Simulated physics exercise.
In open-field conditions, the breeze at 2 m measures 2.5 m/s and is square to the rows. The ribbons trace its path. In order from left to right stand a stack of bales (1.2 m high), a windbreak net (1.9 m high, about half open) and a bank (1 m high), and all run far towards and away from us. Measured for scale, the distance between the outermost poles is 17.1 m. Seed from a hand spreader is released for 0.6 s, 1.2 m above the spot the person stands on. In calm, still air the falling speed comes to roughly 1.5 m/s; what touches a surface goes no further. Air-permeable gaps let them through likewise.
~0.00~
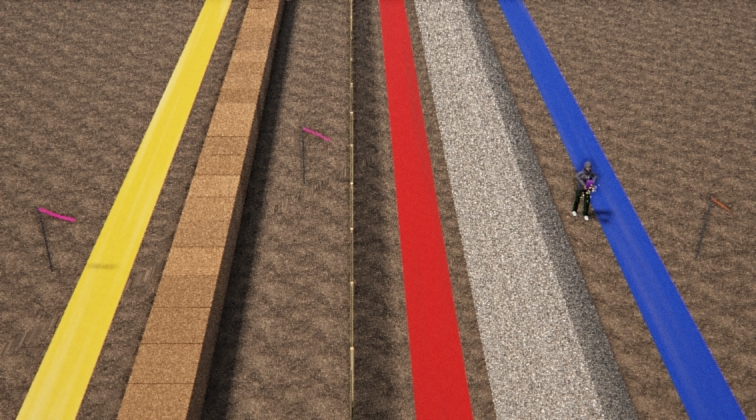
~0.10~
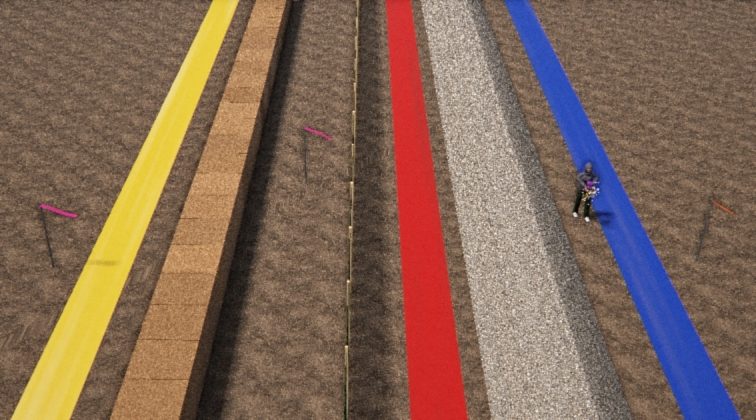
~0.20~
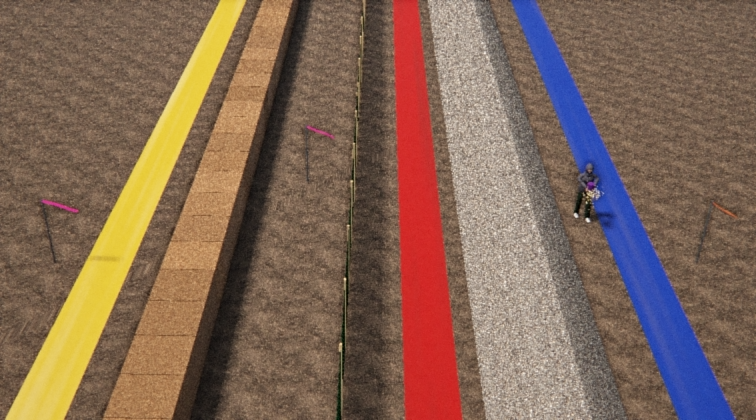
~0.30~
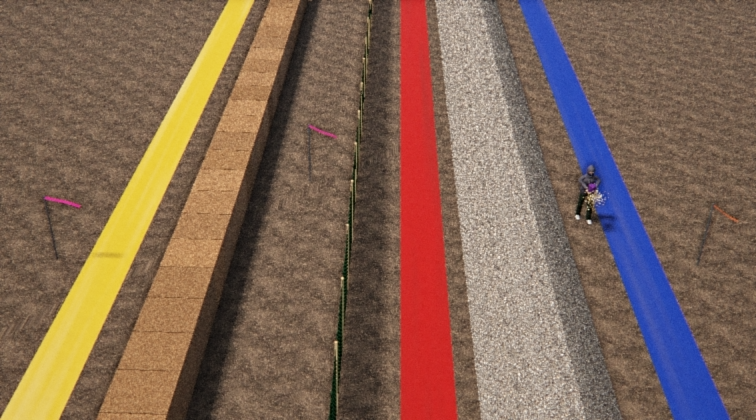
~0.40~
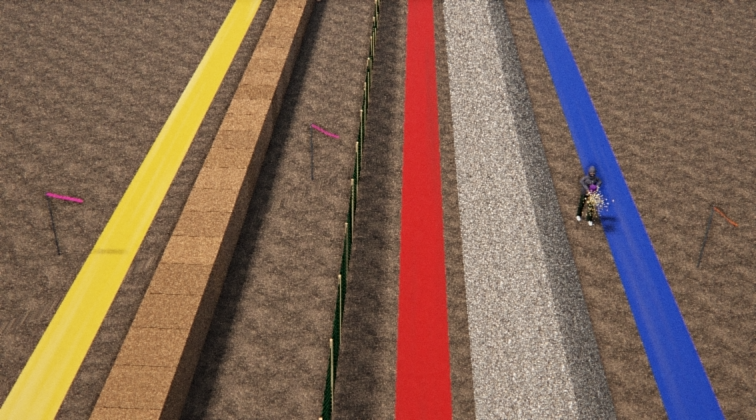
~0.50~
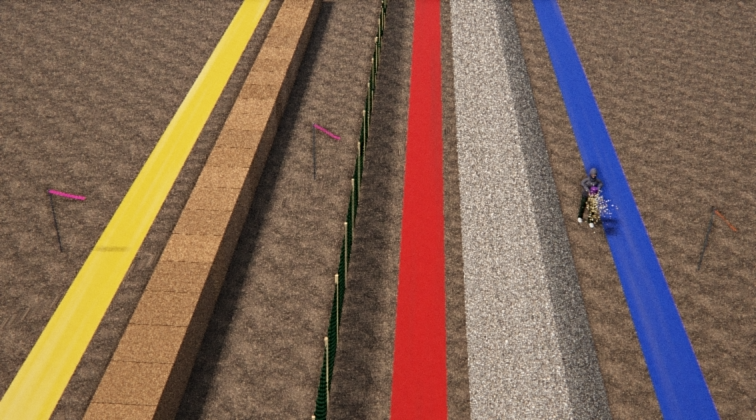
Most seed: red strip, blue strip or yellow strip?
It is blue.
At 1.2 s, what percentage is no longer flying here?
Roughly 55 in a hundred.
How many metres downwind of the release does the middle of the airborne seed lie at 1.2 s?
About 0.5 m.
After 1.2 s, 47 % is in the air or yet to come; 0 % lies on the red strip, 6 % on the blue strip and 0 % on the yellow strip; the middle of what still flies is 0.3 m above the low ground, near (600, 225).
After 2.0 s, 1 % is in the air or yet to come; 0 % lies on the red strip, 17 % on the blue strip and 0 % on the yellow strip.
After 3.5 s, 0 % is in the air or yet to come; 0 % lies on the red strip, 18 % on the blue strip and 0 % on the yellow strip.
After 8.0 s, 0 % is in the air or yet to come; 0 % lies on the red strip, 18 % on the blue strip and 0 % on the yellow strip.
After 45.0 s, 0 % is in the air or yet to come; 0 % lies on the red strip, 18 % on the blue strip and 0 % on the yellow strip.
